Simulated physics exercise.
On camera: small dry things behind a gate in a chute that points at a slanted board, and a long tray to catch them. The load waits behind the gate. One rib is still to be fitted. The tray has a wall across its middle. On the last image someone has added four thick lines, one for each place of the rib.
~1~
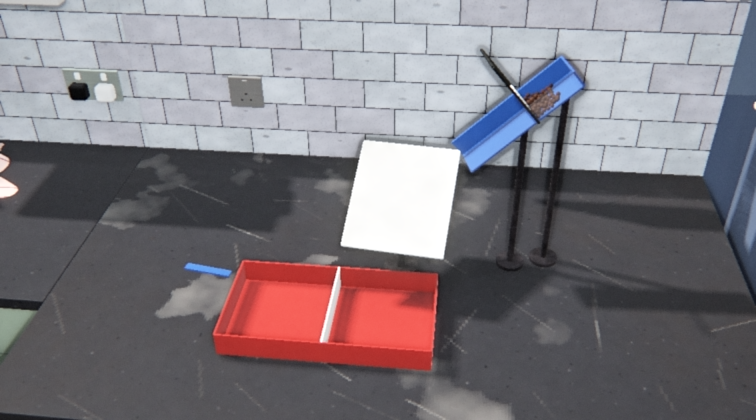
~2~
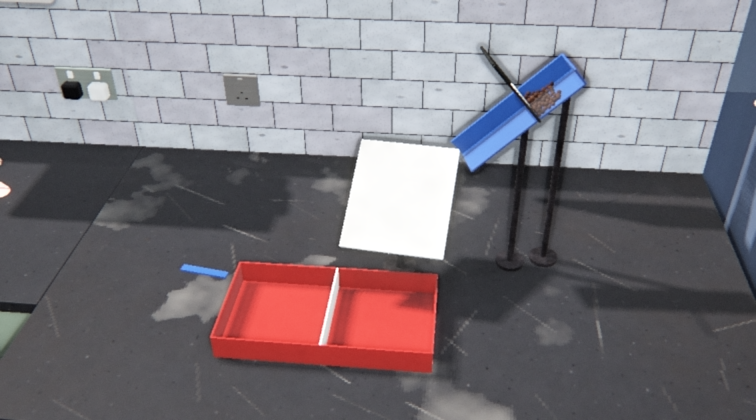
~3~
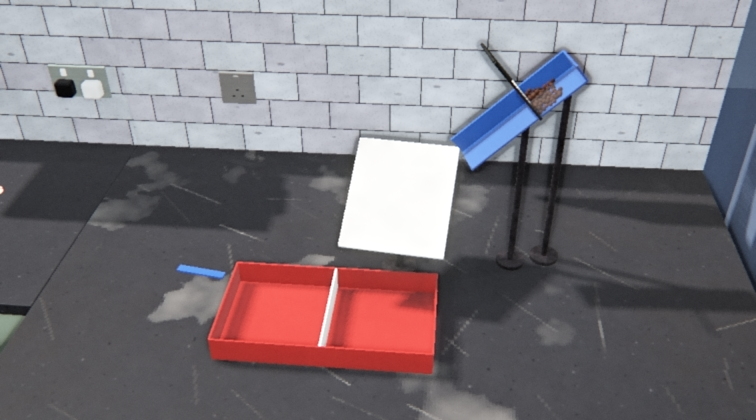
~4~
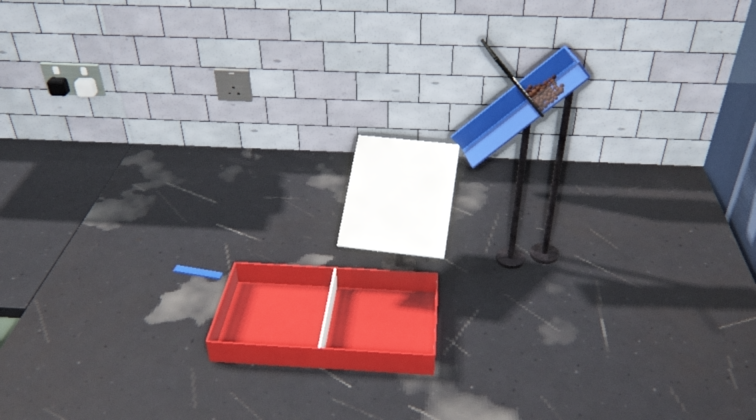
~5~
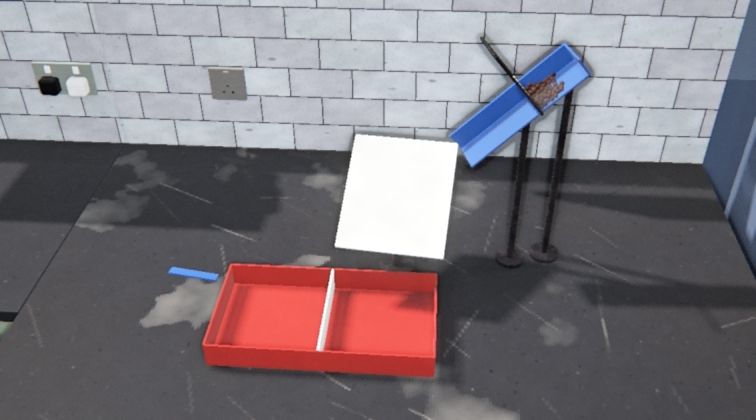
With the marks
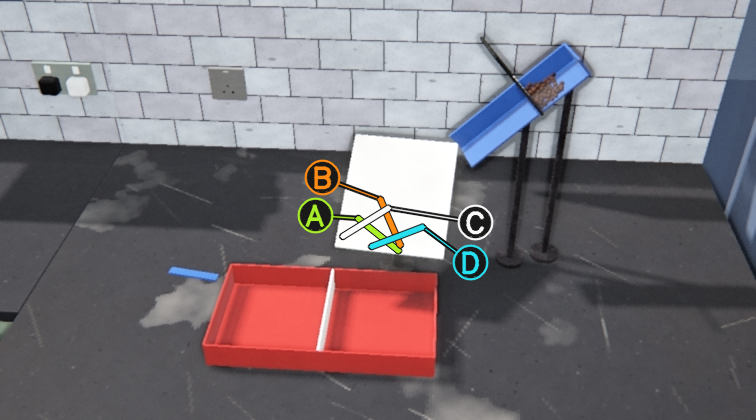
On a dark kitchen worktop, a divided red tray, tilted white board and raised blue chute of brown bits stay still as the view drifts slightly.
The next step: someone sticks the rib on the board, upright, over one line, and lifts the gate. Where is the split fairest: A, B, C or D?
The answer is line D.
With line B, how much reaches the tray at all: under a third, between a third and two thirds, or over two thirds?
Over two thirds.
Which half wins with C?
Right.
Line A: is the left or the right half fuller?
The right half.
On the marked copy, line A from (358, 218) to (398, 250); line B from (380, 199) to (400, 245); line C from (388, 208) to (342, 236); line D from (422, 227) to (371, 246).
Choosing A, of what is caught, a stray few in the left half, nearly all in the right.
Choosing B, of what is caught, a stray few in the left half, nearly all in the right.
Choosing C, of what is caught, a small part in the left half, most in the right.
Choosing D, of what is caught, about two thirds in the left half, about a third in the right.
